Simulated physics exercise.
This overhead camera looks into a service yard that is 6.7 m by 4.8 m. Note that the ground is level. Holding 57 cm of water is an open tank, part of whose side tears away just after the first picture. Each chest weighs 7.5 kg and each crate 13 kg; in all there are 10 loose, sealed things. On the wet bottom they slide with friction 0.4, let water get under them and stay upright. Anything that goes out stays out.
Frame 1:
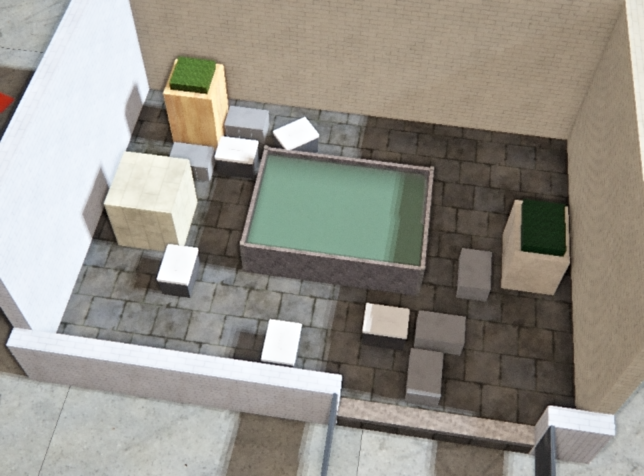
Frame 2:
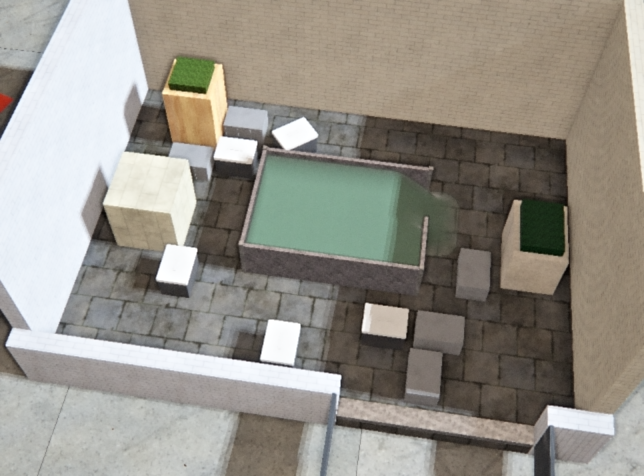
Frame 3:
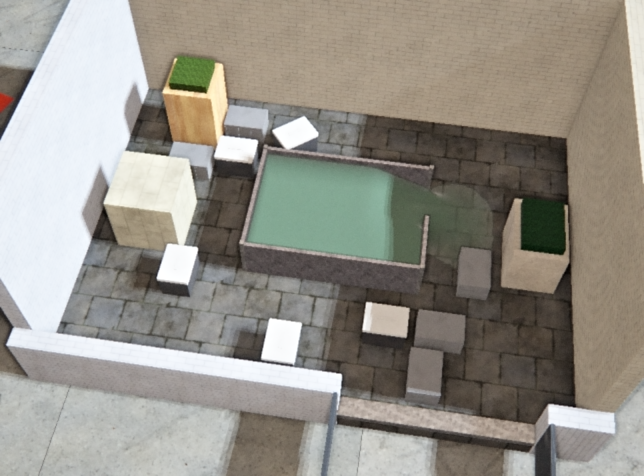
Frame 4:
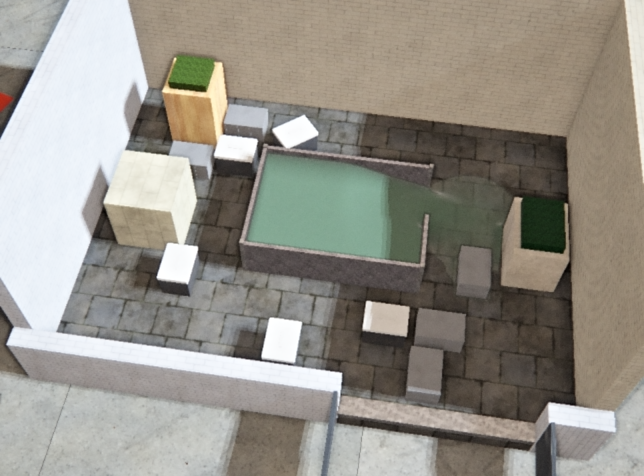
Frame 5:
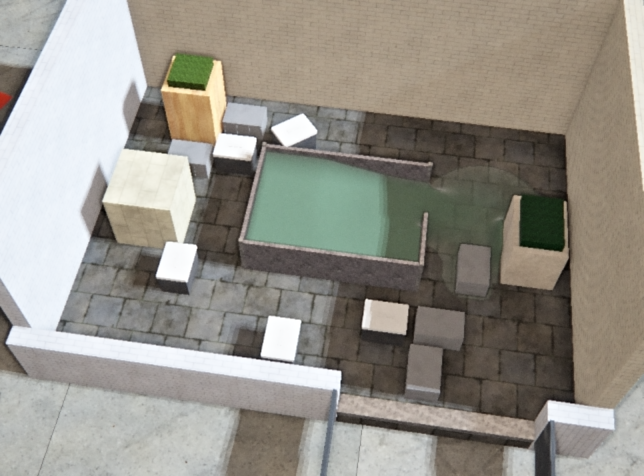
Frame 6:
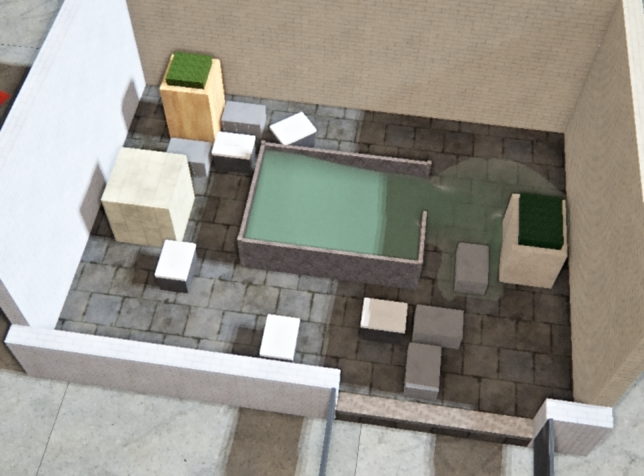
At first, a raised rectangular tank of green water stands full in a walled, paved yard, with blocks and grass-topped boxes around it. Then part of its right side opens and water pours out, spreading in a thin, rounded sheet across the paving around the right-hand planter, while the blocks stay put.
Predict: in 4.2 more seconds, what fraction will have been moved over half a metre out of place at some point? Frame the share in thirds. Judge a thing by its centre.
I reckon it won't get to one third.
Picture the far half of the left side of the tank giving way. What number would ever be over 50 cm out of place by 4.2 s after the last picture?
Then the count would be 6.
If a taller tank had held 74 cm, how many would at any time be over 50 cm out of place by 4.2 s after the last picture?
Then 7 of them.
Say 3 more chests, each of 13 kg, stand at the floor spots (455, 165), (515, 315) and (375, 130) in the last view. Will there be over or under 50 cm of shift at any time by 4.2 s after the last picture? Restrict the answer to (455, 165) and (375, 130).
Outcome: Breaks the threshold first, breaks the threshold second.
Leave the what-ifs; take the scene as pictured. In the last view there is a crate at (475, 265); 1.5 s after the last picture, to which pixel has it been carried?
About (442, 273), give or take.
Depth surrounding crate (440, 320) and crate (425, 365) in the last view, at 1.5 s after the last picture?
I'd estimate 4 cm for the first and 3 cm for the second.
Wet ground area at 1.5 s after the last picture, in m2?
Around 13 m2 of it.
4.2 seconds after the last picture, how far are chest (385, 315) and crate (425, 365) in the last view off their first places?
Net shifts, in order: 5 cm and 30 cm.
Then, 0.4 s after the last picture 0 of 10 are over 50 cm from their spots; 0 afloat.
Then, 1.5 s after the last picture 0 of 10 are over 50 cm from their spots; 0 afloat.
Then, 2.8 s after the last picture 0 of 10 are over 50 cm from their spots; 0 afloat.
Then, 4.2 s after the last picture 0 of 10 are over 50 cm from their spots, and 0 have been at some point; 3 afloat.
